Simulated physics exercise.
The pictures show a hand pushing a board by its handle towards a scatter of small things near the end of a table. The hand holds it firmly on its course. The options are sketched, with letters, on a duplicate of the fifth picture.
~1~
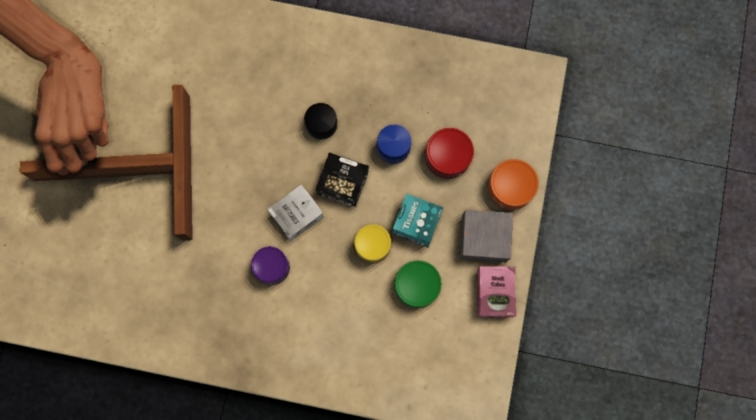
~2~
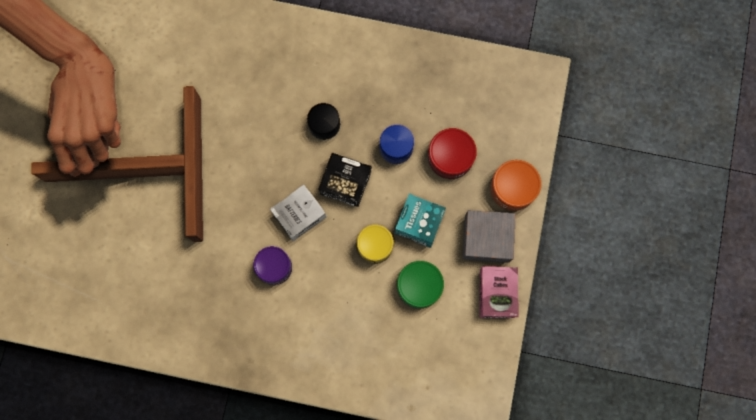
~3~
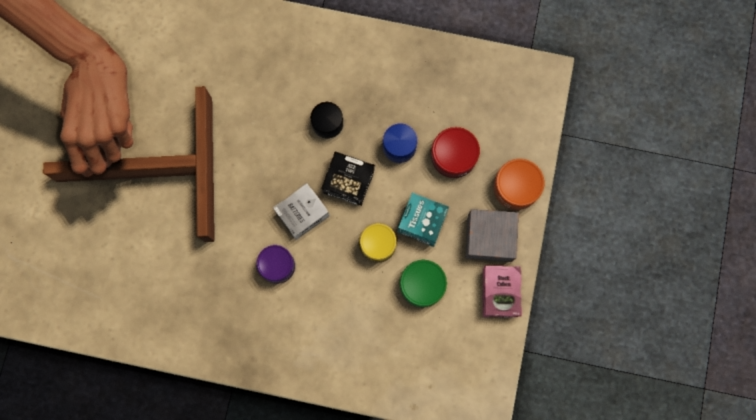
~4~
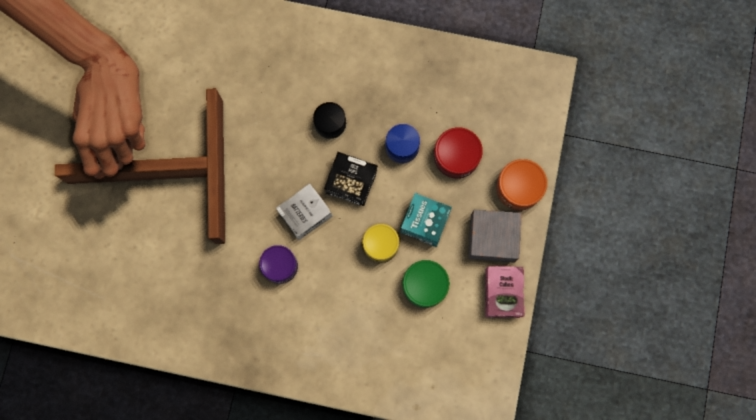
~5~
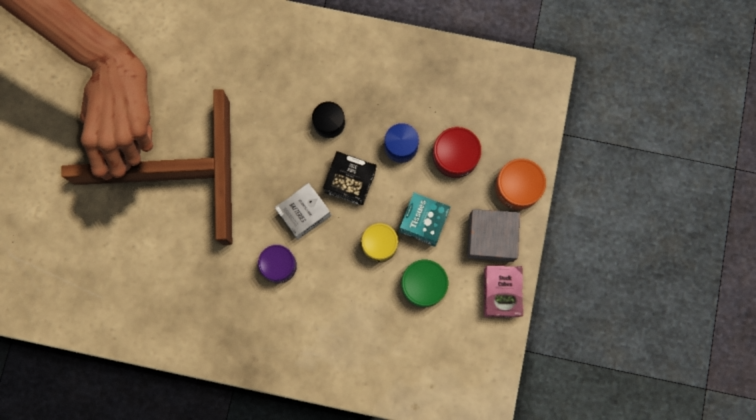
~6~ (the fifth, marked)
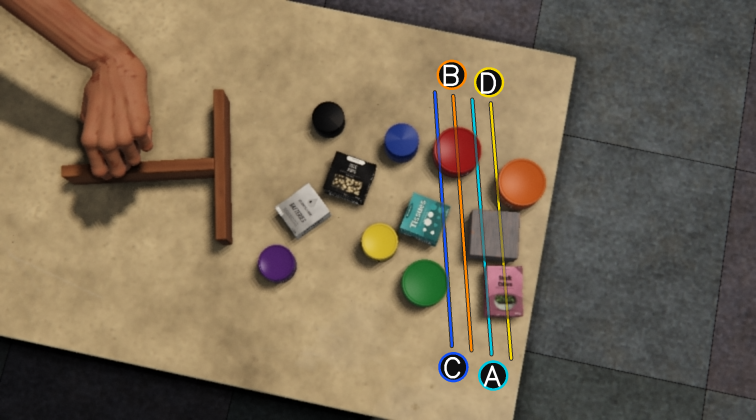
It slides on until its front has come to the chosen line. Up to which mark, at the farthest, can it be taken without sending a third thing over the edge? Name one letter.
The farthest such stop is A.
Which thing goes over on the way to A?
The grey block.
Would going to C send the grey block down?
Yes.
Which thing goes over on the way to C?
The grey block.
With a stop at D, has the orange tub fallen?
Yes.
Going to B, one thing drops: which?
The grey block.
On the marked copy, A at (482, 223); B at (462, 219); C at (443, 215); D at (501, 227).
Following A. Soon after the start, board (313, 182); purple tub (293, 278); black tin (334, 120).
Later, board (408, 202); grey block (517, 236); turquoise box (472, 224).
In the end, board (481, 217); grey block over the edge; turquoise box (543, 234); one fallen.
As for the rest, B is within the limit but short; C is within the limit but short; D drops four.
